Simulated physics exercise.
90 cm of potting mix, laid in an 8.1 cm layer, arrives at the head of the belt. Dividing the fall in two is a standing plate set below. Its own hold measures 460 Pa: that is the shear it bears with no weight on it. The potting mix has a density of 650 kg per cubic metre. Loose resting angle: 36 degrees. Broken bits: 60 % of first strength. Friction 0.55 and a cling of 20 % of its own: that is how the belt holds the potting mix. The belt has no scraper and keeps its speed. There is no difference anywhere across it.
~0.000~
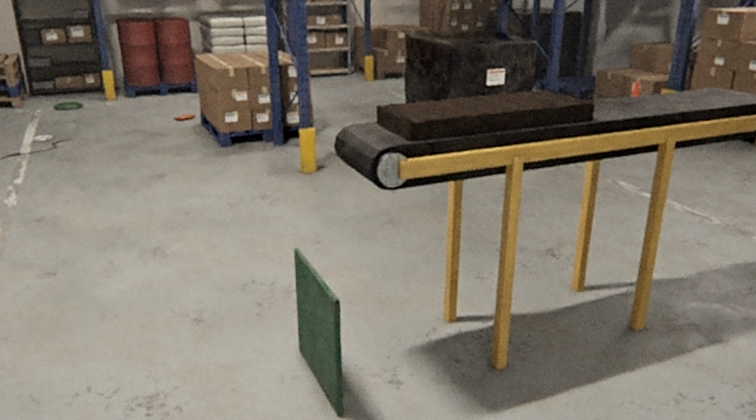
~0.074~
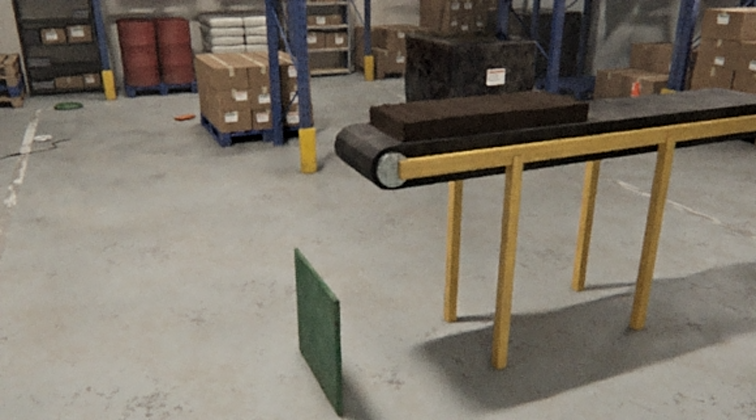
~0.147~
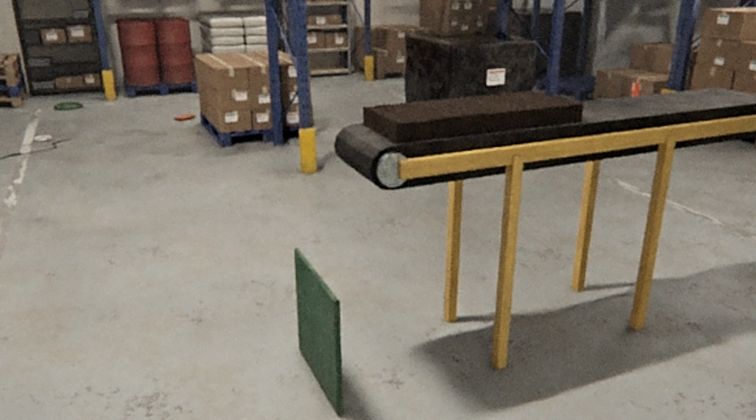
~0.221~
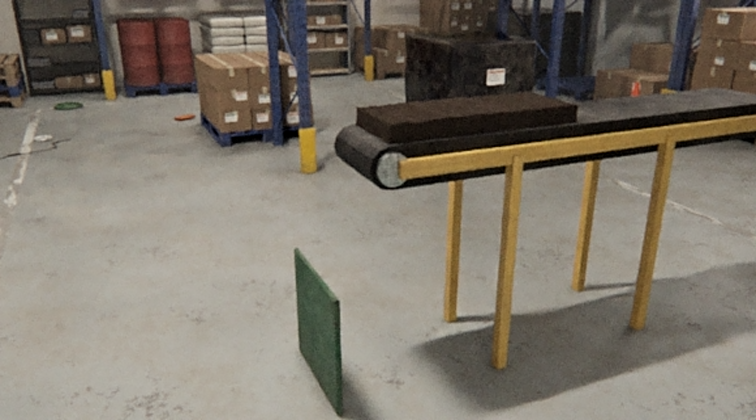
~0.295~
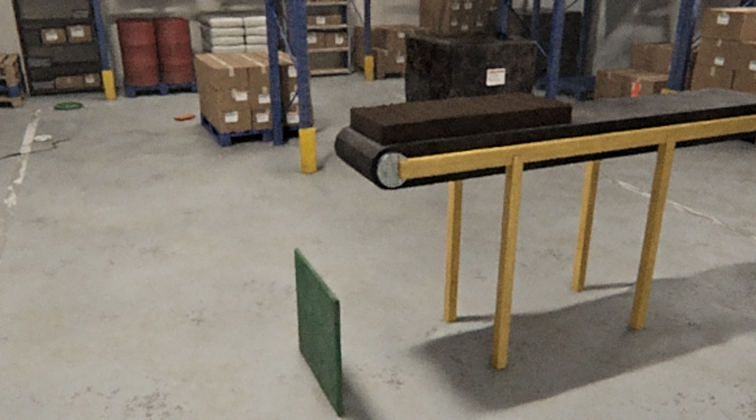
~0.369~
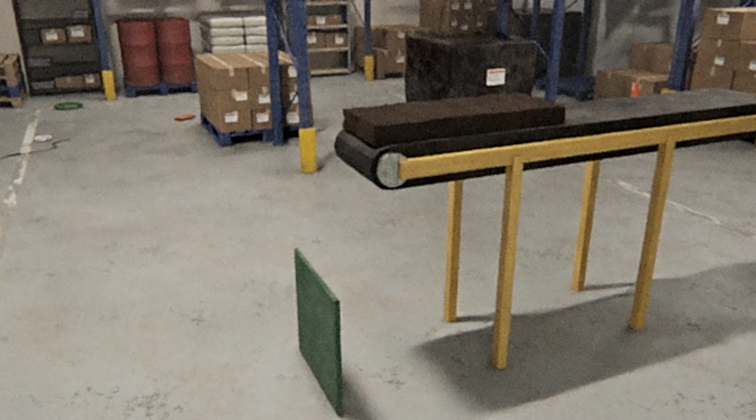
A dark brown slab of potting mix lies on a black conveyor belt in a warehouse, seen from slightly above and to one side. The belt stands on yellow legs at right, with a green upright plate on the grey floor below, and boxes, red drums and blue posts behind. The slab slides slowly left in one piece onto the roller end, while the camera stays still.
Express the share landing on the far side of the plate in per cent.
The share landing on the far side of the plate is near 43 %.
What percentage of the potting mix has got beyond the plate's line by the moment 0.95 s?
I'd say close to 4 %.
After 0.95 s, 4 % is beyond the plate's line.
After 1.64 s, 17 % is beyond the plate's line.
After 2.33 s, 31 % is beyond the plate's line.
After 3.01 s, 43 % is beyond the plate's line.
After 4.48 s, 43 % is beyond the plate's line.
